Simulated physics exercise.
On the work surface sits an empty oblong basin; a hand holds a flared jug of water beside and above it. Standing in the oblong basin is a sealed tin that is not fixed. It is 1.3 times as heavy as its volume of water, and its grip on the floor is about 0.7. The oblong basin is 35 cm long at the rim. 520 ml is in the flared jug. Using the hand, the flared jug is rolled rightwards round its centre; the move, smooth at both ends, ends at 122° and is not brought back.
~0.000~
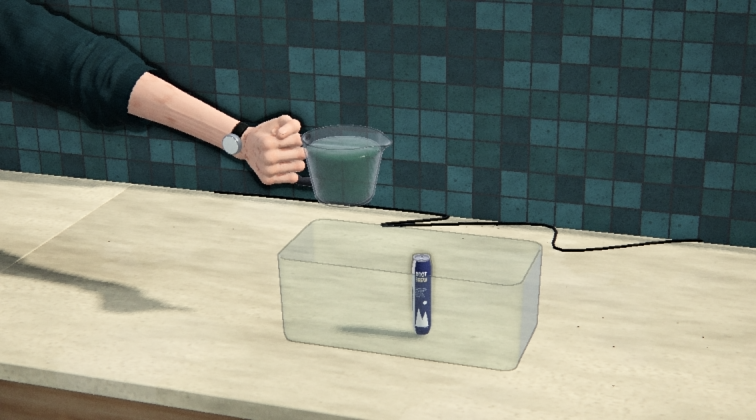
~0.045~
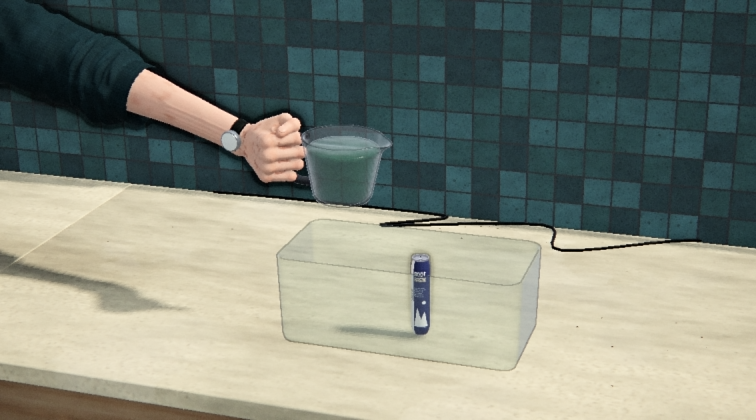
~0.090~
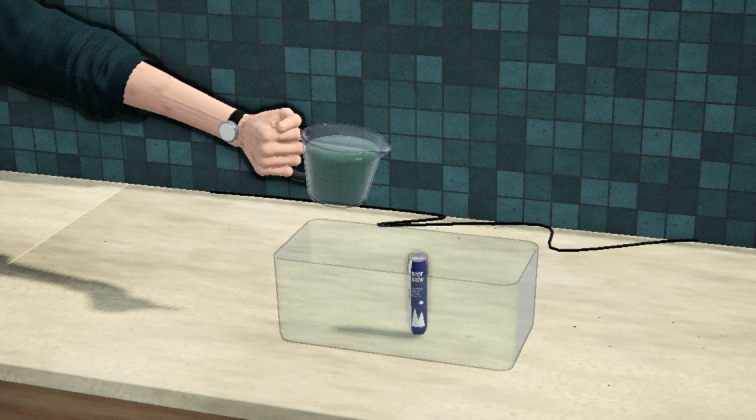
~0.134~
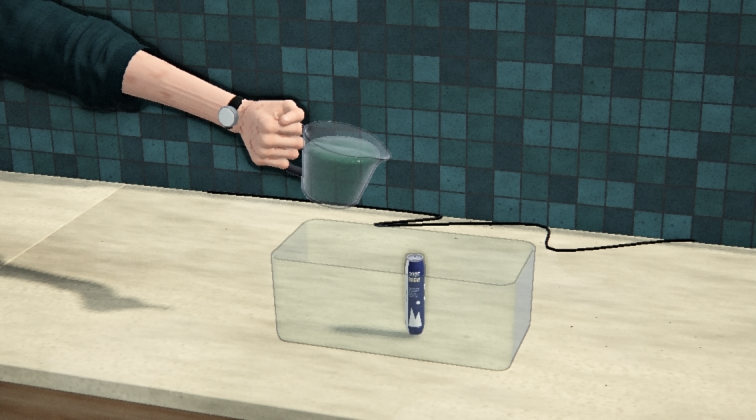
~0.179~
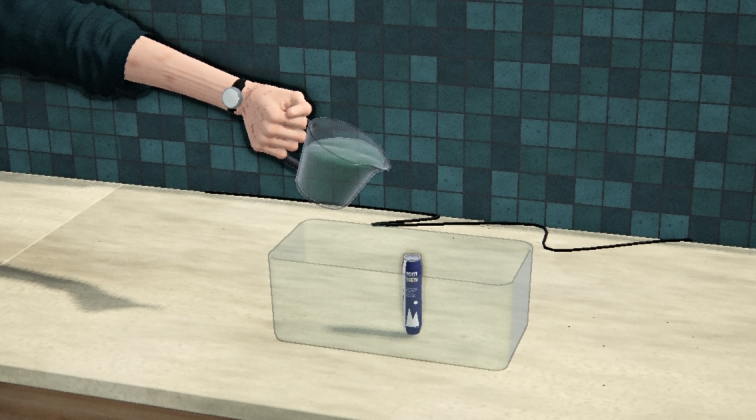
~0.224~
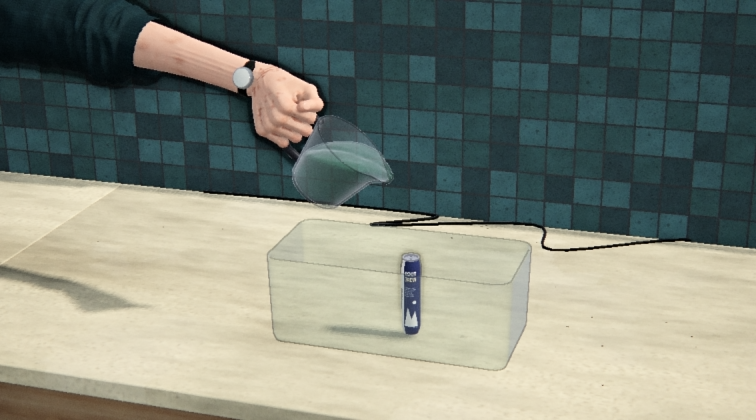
We see a hand holding a clear jug of greenish water above an oblong transparent basin with a small blue tin in it, on a pale worktop; the hand gradually tilts the jug rightwards, more steeply as it goes.
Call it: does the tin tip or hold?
It tips.
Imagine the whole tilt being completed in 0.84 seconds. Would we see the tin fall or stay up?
The tin tips over.
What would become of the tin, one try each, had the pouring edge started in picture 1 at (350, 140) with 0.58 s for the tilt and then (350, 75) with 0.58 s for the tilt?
In the first try it remains standing; in the second it comes down.
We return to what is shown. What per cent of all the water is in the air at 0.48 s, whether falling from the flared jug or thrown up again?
About 22 per cent.
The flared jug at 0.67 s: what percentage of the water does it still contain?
Close to 0 in a hundred.
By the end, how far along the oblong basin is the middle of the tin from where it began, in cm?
It finishes around 8.5 cm from where it began.
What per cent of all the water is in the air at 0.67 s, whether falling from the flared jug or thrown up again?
It comes to some 1 percent of the total.
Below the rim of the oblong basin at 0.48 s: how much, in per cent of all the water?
Roughly 58 percent.
Then, 0.48 s in, the tilt is 113° and 20 per cent is still to pour; the tin stands where it began.
Then, 0.67 s in, the tilt is 122° and 0 per cent is still to pour; the tin leans 10°.
Then, 0.87 s in, the tilt is 122° and 0 per cent is still to pour; the tin leans 51°.
Then, 1.08 s in, the tilt is 122° and 0 per cent is still to pour; the tin lies on its side.
Finally, the tin lies on its side.
